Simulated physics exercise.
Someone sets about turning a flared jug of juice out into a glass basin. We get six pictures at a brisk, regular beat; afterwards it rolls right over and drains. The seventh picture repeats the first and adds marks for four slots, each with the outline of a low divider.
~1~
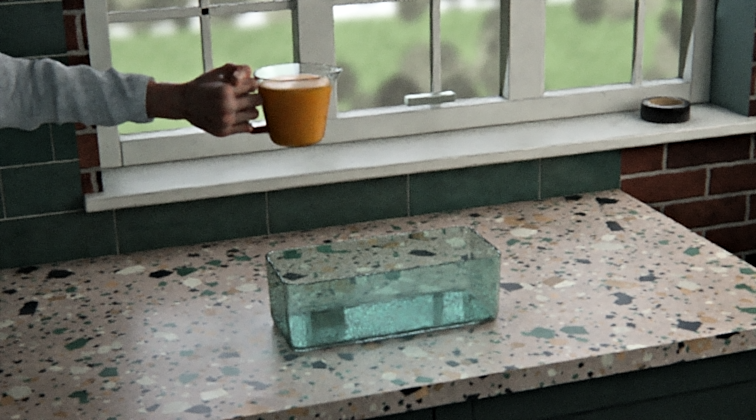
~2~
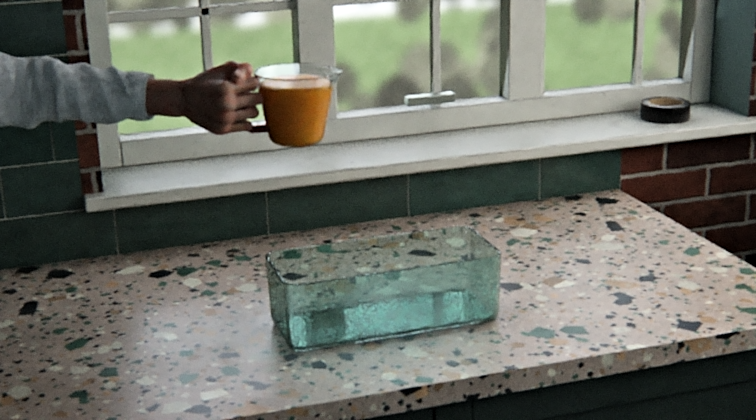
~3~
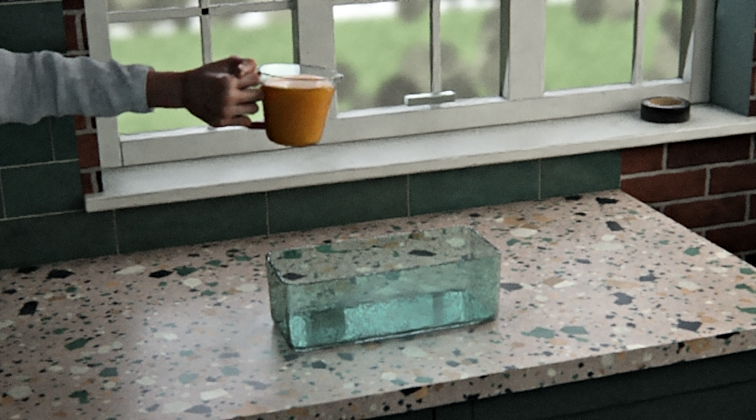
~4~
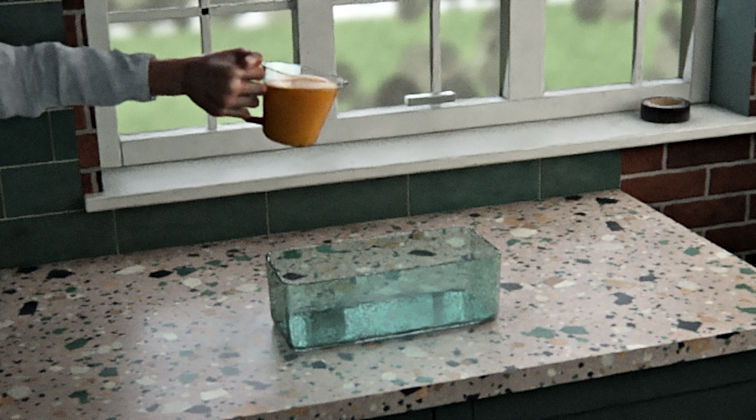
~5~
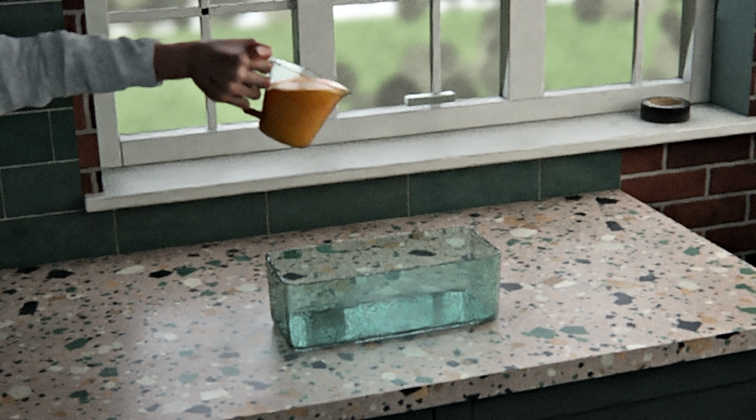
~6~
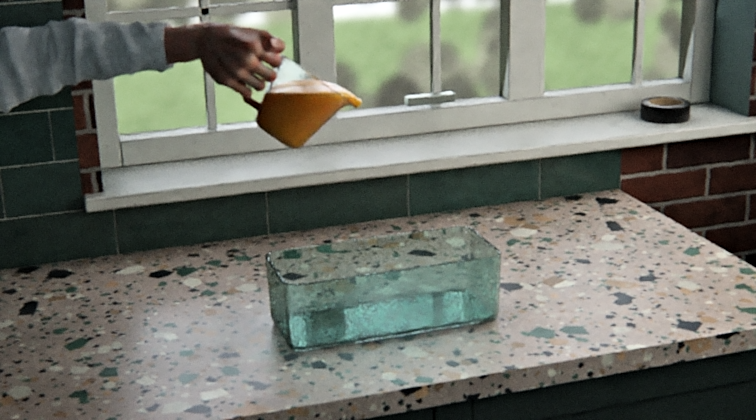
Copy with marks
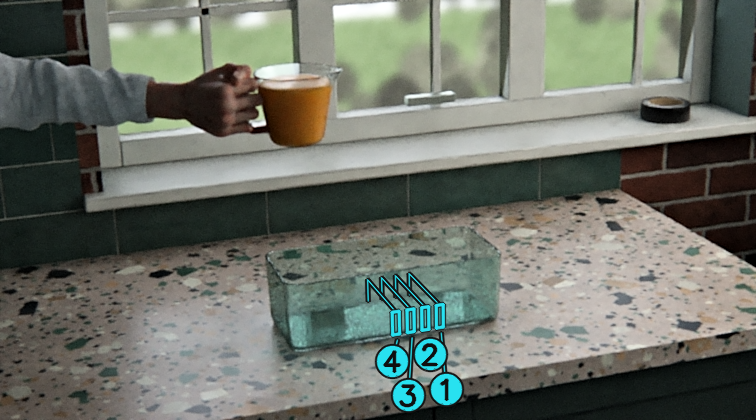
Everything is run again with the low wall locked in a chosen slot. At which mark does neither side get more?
Choose 3.
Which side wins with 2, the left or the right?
The left one.
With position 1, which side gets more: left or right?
More ends on the left.
On the marked copy, 1 at (441, 332); 2 at (426, 335); 3 at (412, 337); 4 at (397, 339).
Choosing 1, about 83 % ends left of the wall and 6 % right of it; 11 % is lost outside.
Choosing 2, about 68 % ends left of the wall and 21 % right of it; 12 % is lost outside.
Choosing 3, about 47 % ends left of the wall and 48 % right of it; 6 % is lost outside.
Choosing 4, about 18 % ends left of the wall and 78 % right of it; 4 % is lost outside.
